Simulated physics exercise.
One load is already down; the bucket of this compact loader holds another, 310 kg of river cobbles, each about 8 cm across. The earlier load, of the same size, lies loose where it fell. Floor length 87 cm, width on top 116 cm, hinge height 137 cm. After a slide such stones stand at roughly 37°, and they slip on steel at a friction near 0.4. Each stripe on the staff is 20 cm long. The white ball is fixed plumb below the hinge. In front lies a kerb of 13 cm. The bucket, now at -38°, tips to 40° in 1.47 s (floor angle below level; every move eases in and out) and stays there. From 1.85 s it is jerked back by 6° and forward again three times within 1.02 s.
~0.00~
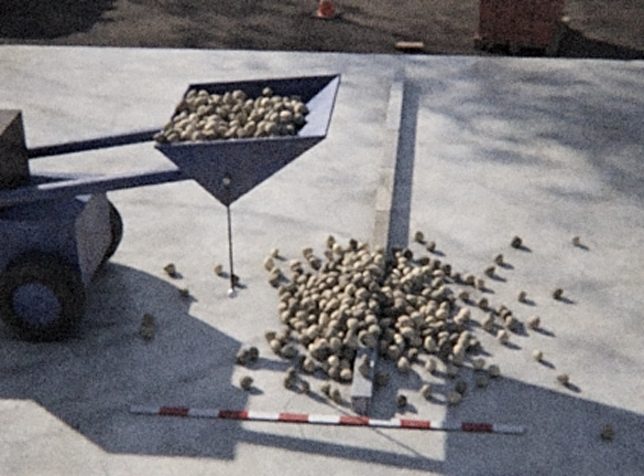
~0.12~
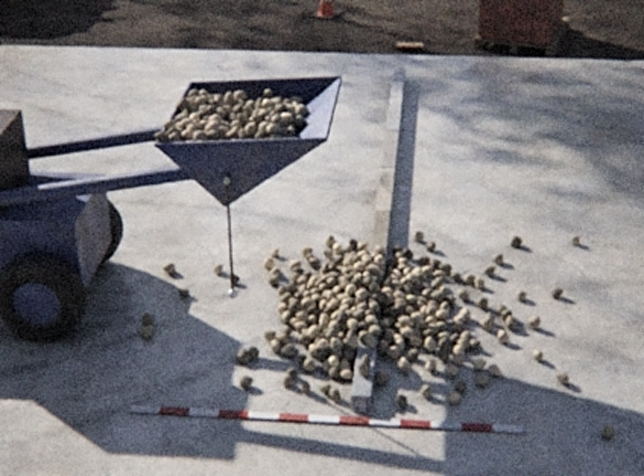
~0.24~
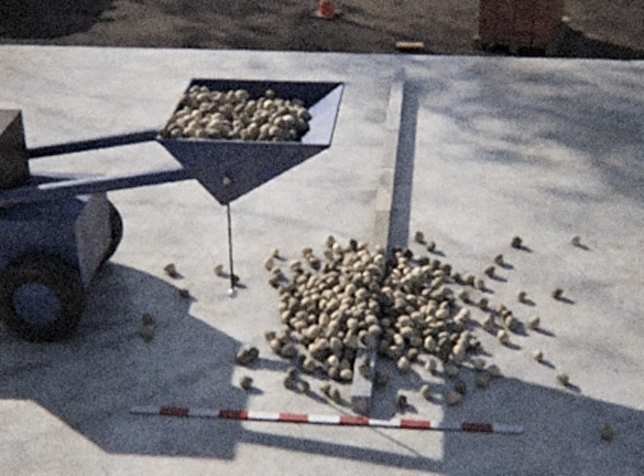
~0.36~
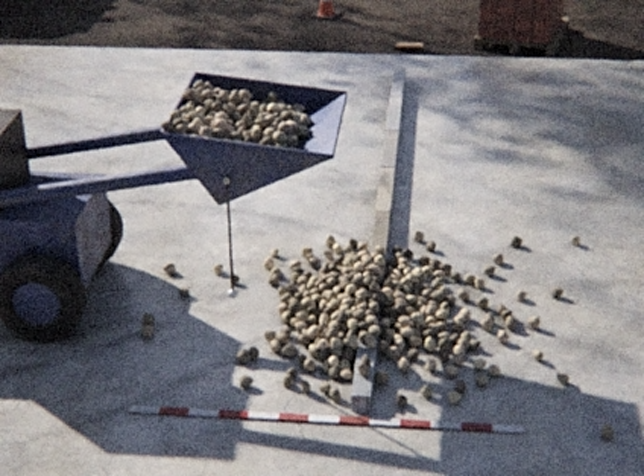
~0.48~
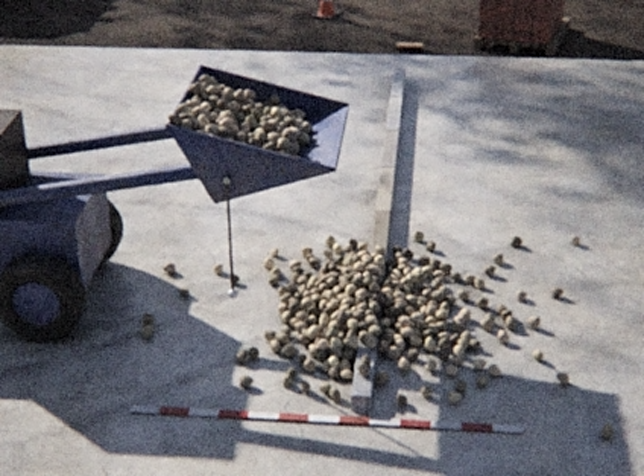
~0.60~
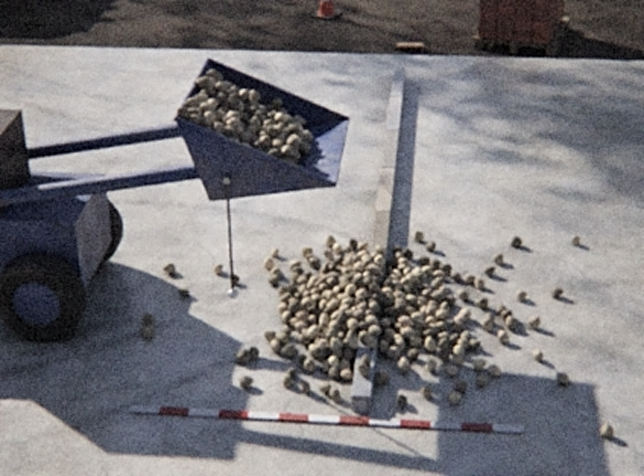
On a sunlit concrete yard, a dark blue loader gradually tilted its raised bucket of pale, rounded stones forward and down to the right, while a loose heap lay still across a low kerb.
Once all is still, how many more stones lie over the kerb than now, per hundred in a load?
Roughly 54 per cent of a load more.
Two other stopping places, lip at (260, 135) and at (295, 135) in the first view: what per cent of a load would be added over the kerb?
Near 5 per cent from the first place, 25 from the second.
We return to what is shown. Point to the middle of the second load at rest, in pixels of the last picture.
Near (383, 302).
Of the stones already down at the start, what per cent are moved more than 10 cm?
About 15 per cent.
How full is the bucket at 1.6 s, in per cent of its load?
Roughly 35 per cent is still inside.
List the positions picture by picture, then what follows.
In the first frame, lip at (326, 137), floor tilted -38°, highest stones at (242, 105). The earlier load is highest near (364, 278), 23 cm above ground level, 63 % on this side of the kerb, 37 % over the kerb.
In the second frame, lip at (327, 139), floor tilted -37°, highest stones at (220, 103); the stones move at 0.1 m/s on average.
In the third frame, the bucket is at -32°, its lip at (330, 146); the top of the load is at (203, 100); the stones move at 0.2 m/s on average.
In the fourth frame, lip at (333, 157), floor tilted -26°, highest stones at (202, 97); the stones move at 0.2 m/s on average.
In the fifth frame, lip at (335, 170), floor tilted -18°, highest stones at (208, 92); the stones move at 0.3 m/s on average.
In the sixth frame, the bucket is at -10°, its lip at (336, 186); the top of the load is at (213, 85); the stones move at 0.3 m/s on average.
After 1.1 s the floor is at 28°; in per cent of one load, 99 in the bucket, 64 on this side of the kerb, 37 over the kerb; the foremost stones are at (550, 314).
After 1.6 s the floor is at 40°; in per cent of one load, 37 in the bucket, 124 on this side of the kerb, 39 over the kerb; the foremost stones are at (550, 314).
After 3.3 s the floor is at 40°; in per cent of one load, 0 in the bucket, 109 on this side of the kerb, 91 over the kerb; the foremost stones are at (583, 310).
After 5.9 s the floor is at 40°; in per cent of one load, 0 in the bucket, 109 on this side of the kerb, 91 over the kerb; the foremost stones are at (583, 310). Net gain over the kerb, 54.
